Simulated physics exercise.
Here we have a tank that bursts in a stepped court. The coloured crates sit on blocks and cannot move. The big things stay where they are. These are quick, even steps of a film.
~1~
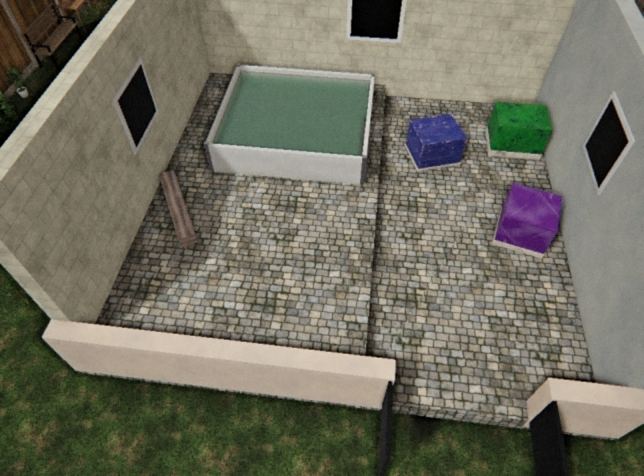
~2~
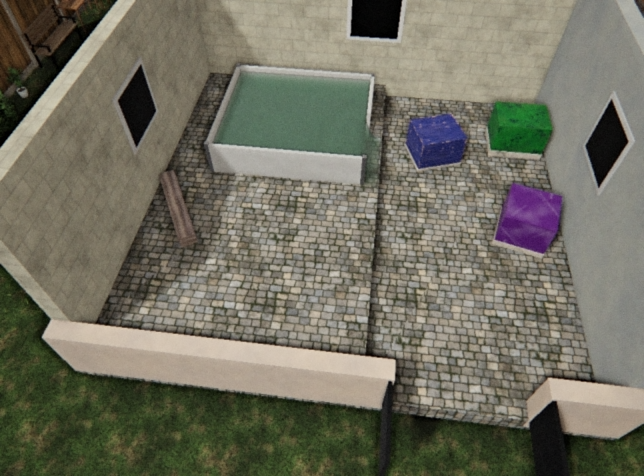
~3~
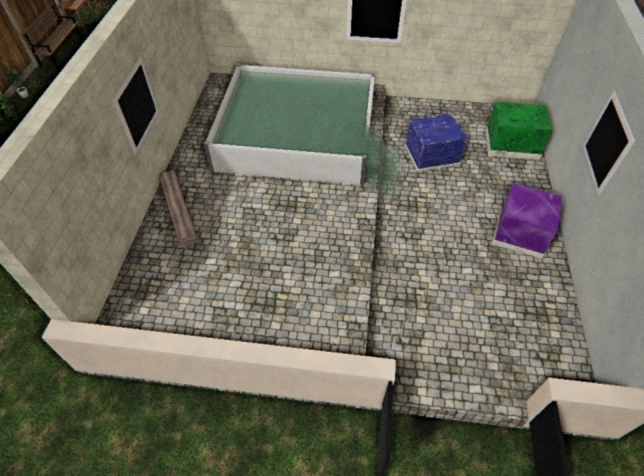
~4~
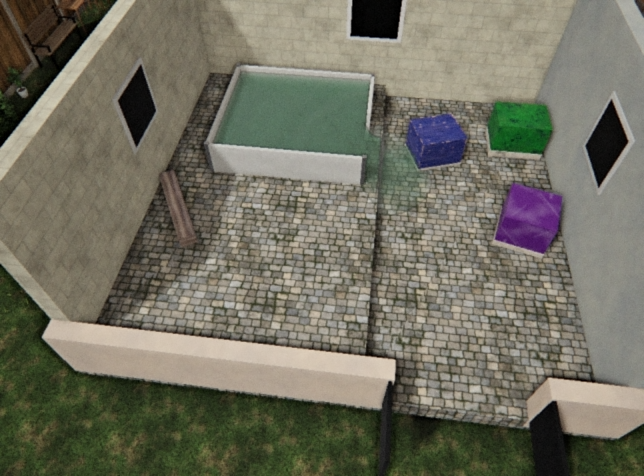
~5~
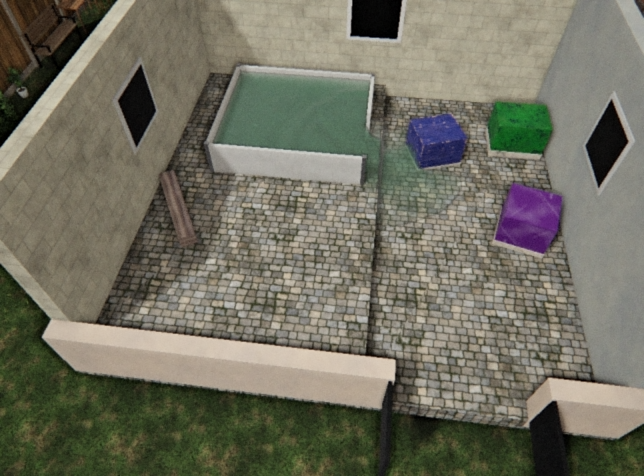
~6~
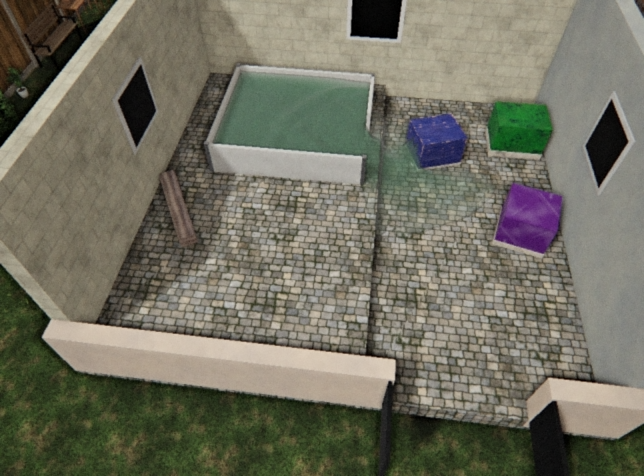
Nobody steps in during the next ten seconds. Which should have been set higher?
One by one: The green crate is wetted; the purple crate is wetted; the blue crate is wetted.
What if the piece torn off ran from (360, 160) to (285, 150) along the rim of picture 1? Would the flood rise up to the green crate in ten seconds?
Then: Green crate keeps dry.
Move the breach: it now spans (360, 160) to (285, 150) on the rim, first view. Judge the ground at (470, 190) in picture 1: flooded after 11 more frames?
Verdict: No water.
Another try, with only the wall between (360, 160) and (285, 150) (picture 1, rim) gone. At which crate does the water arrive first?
That is the purple one.
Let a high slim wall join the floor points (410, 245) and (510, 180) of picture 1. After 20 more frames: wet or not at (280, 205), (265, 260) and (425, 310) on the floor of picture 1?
In that order: Not flooded, free of water, wet.
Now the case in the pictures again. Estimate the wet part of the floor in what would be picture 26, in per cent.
Some 45 per cent.
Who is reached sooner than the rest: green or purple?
First comes the purple one.
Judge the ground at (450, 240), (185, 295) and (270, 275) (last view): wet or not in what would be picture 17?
One after the other: Under water, dry, clear.
A moment on, water covers 20 % of the floor; the green crate not reached, the purple crate water round its plinth, the blue crate water round its plinth.
Next, water covers 30 % of the floor; the green crate water round its plinth, the purple crate water round its plinth, the blue crate water round its plinth.
Then, water covers 45 % of the floor; the green crate water round its plinth, the purple crate water round its plinth, the blue crate water round its plinth.
Later, water covers 50 % of the floor; the green crate water round its plinth, the purple crate water round its plinth, the blue crate water round its plinth.
In the end, water covers 50 % of the floor; the green crate was topped, the purple crate was topped, the blue crate was topped.
